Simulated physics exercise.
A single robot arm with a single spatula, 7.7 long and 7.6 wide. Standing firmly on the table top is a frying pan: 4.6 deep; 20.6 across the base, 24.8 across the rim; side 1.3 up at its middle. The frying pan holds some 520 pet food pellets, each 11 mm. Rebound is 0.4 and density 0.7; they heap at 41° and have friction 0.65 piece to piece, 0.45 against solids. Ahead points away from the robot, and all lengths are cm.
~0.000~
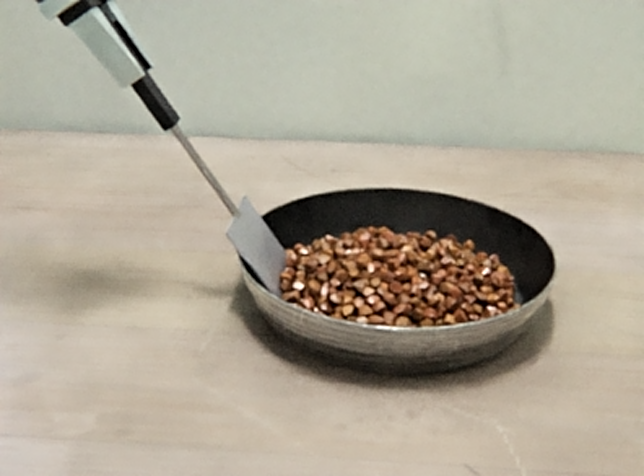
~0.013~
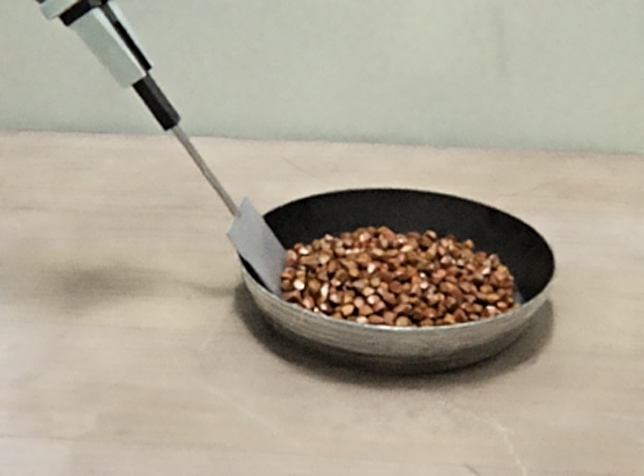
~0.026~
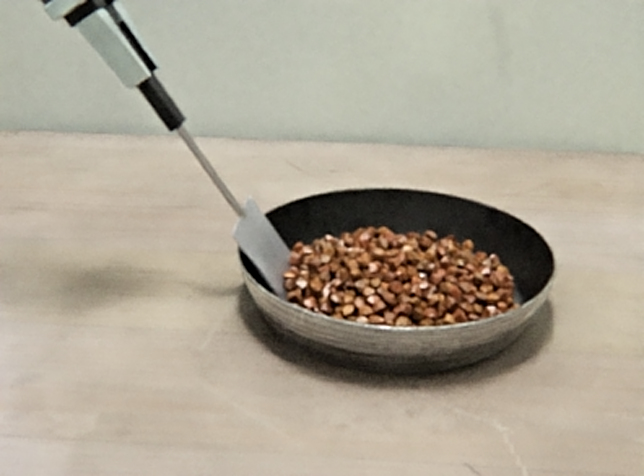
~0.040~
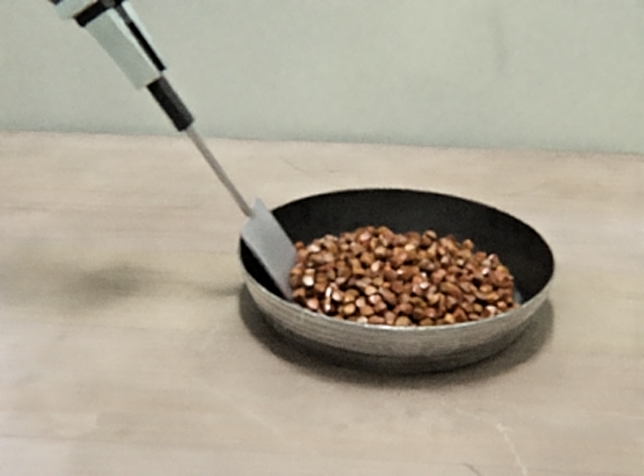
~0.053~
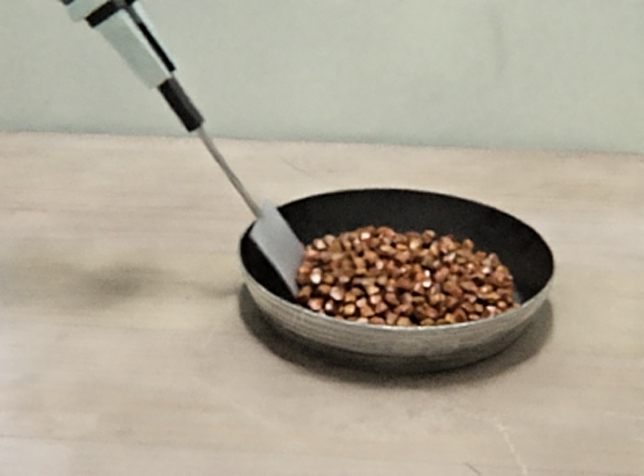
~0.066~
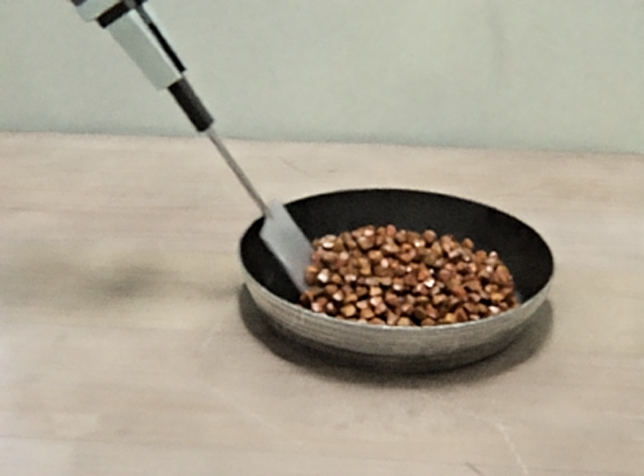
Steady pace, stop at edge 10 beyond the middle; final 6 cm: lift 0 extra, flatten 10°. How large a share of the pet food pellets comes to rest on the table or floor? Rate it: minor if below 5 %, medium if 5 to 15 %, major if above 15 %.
Rating: Medium.
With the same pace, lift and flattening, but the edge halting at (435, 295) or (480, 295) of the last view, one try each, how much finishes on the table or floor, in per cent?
About 0 and 0 per cent.
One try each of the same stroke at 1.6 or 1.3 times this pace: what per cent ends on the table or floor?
Around 15 per cent, then around 15 per cent, would end on the table or floor.
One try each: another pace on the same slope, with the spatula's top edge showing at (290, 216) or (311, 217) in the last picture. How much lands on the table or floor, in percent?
Respectively, around 20 and 25 per cent.
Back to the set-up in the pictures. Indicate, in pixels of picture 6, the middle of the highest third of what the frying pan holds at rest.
The middle lies somewhere around (504, 257).
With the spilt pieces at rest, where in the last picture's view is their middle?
I'd place it close to (581, 300).
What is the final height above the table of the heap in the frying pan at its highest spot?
It reaches about 6.0 cm.
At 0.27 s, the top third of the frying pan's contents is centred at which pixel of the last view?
I'd say close to (473, 258).
By 0.17 s, sloping 57°, highest piece 4 above the table; 522 in the frying pan.
By 0.27 s, sloping 54°, highest piece 6 above the table; 522 in the frying pan.
By 0.52 s, sloping 47°, highest piece 8 above the table; 472 in the frying pan, 40 on the table or floor, 10 on the blade or in flight.
By 1.57 s, sloping 47°, highest piece 6 above the table; 470 in the frying pan, 52 on the table or floor.
Final count, 470 in the frying pan, 52 on the table or floor. That is 10 % on the table or floor.
